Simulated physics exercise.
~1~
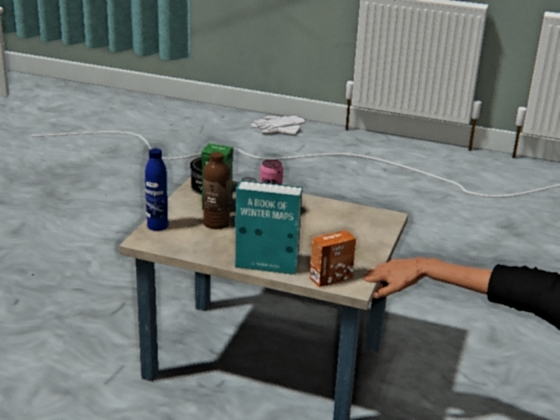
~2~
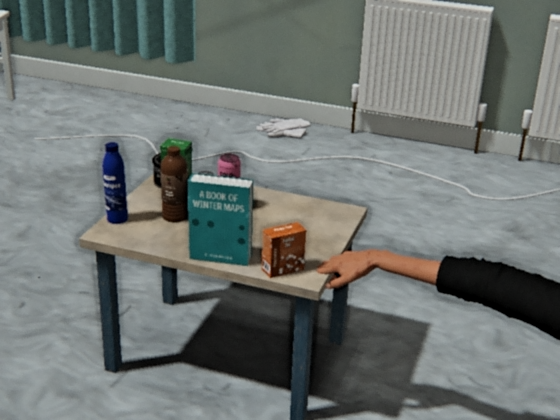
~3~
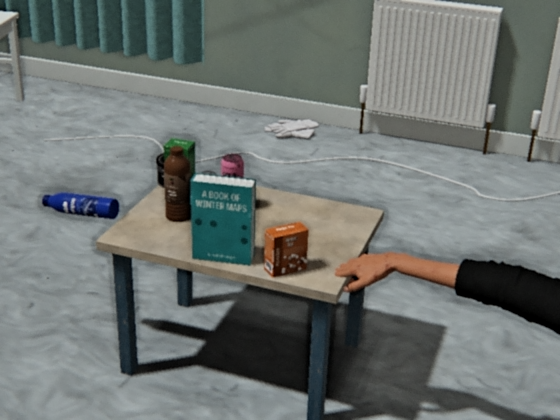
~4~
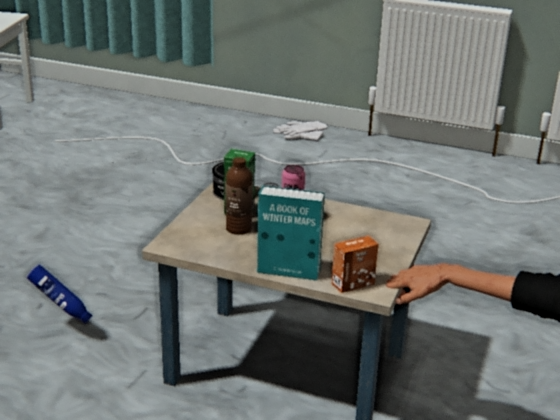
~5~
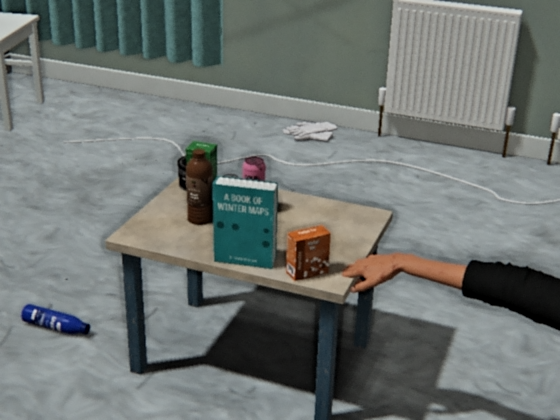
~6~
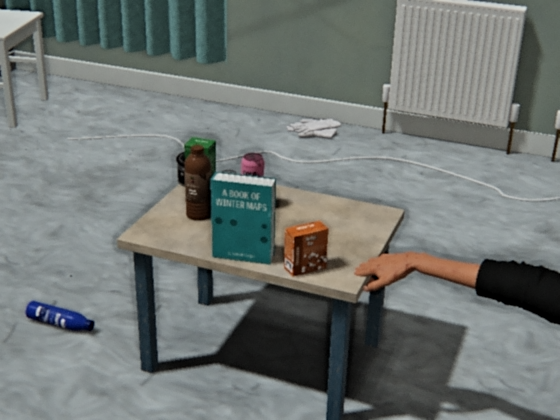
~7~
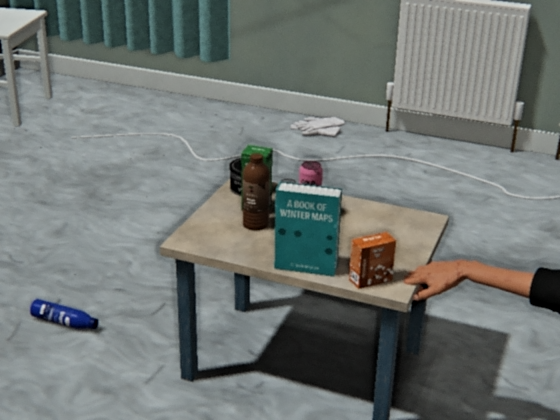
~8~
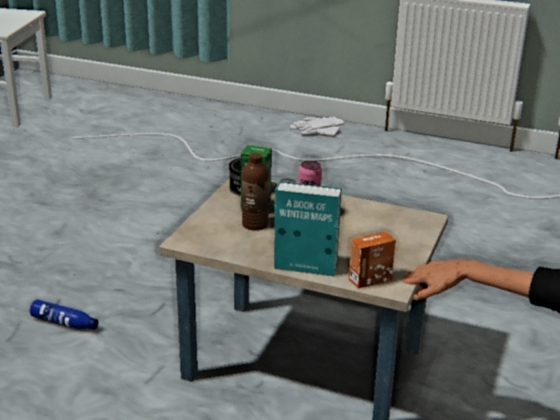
A small side table with a pale top and dark blue legs stands on a grey floor before a green wall with radiators, seen from slightly above. On it are a blue bottle at the left, a brown bottle, a turquoise book in front, an orange packet at the right, and a green carton, a pink can and dark containers behind. A hand at the right corner shifts the table left, and the blue bottle topples off the left side. The table then moves right, left and right again. It ends still, the bottle lying on the floor, everything else upright.
